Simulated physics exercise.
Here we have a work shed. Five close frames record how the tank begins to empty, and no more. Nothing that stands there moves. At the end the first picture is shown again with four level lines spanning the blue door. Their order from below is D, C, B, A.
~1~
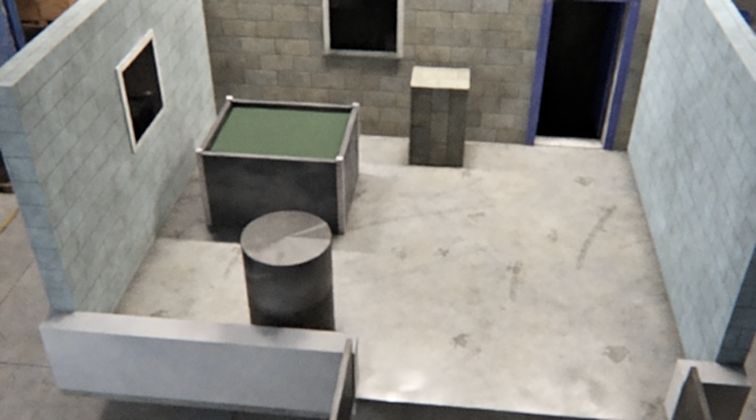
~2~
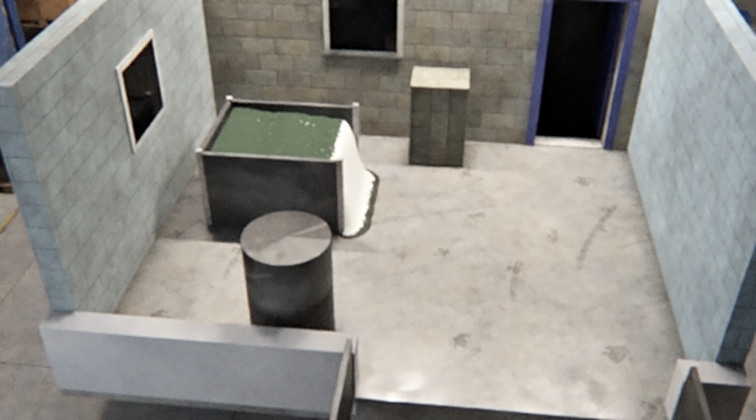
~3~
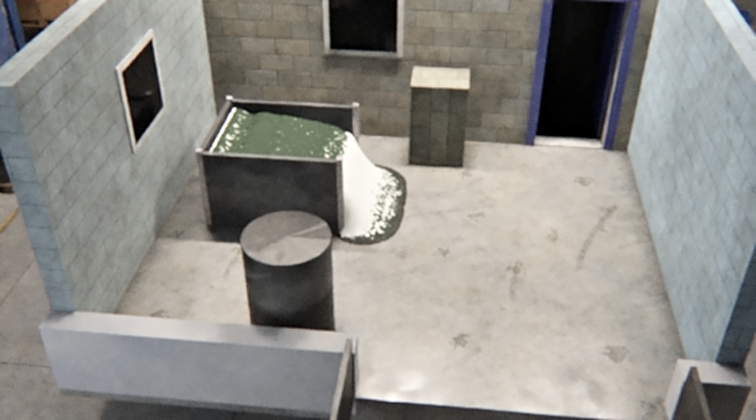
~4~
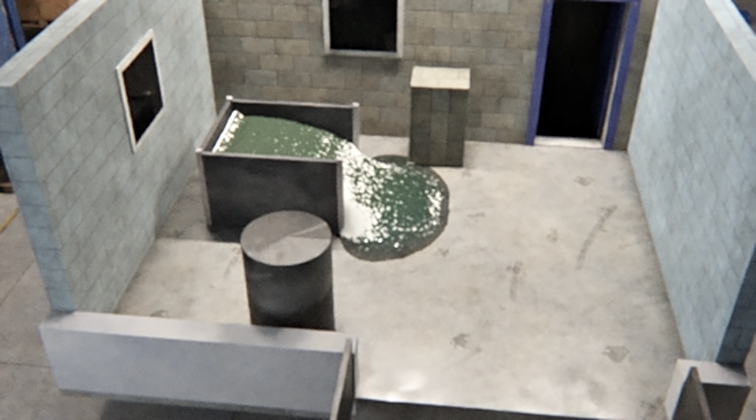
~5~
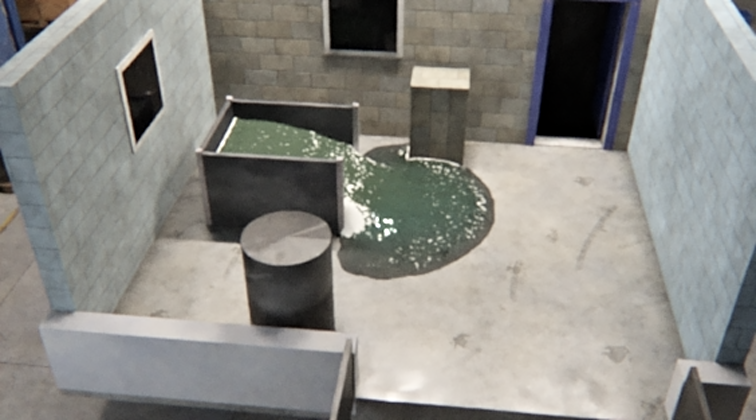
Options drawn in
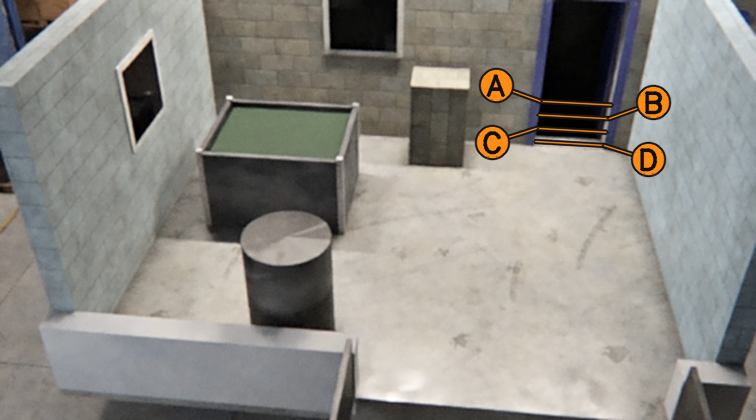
Green water pours from the right side of a dark tank and spreads across the floor.
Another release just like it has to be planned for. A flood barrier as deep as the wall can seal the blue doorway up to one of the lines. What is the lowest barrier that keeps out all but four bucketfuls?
C is the one.
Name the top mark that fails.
The answer is D.
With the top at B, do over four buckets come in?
No, that is safe.
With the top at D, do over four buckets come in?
Yes.
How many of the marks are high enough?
Three.
In orange, A at (575, 103); B at (573, 116); C at (571, 130); D at (569, 143); from the bottom up D, C, B, A.
With A, nothing gets over.
With B, nothing gets over.
With C, a splash gets over, under a bucket.
With D, about 11 bucketfuls get in.
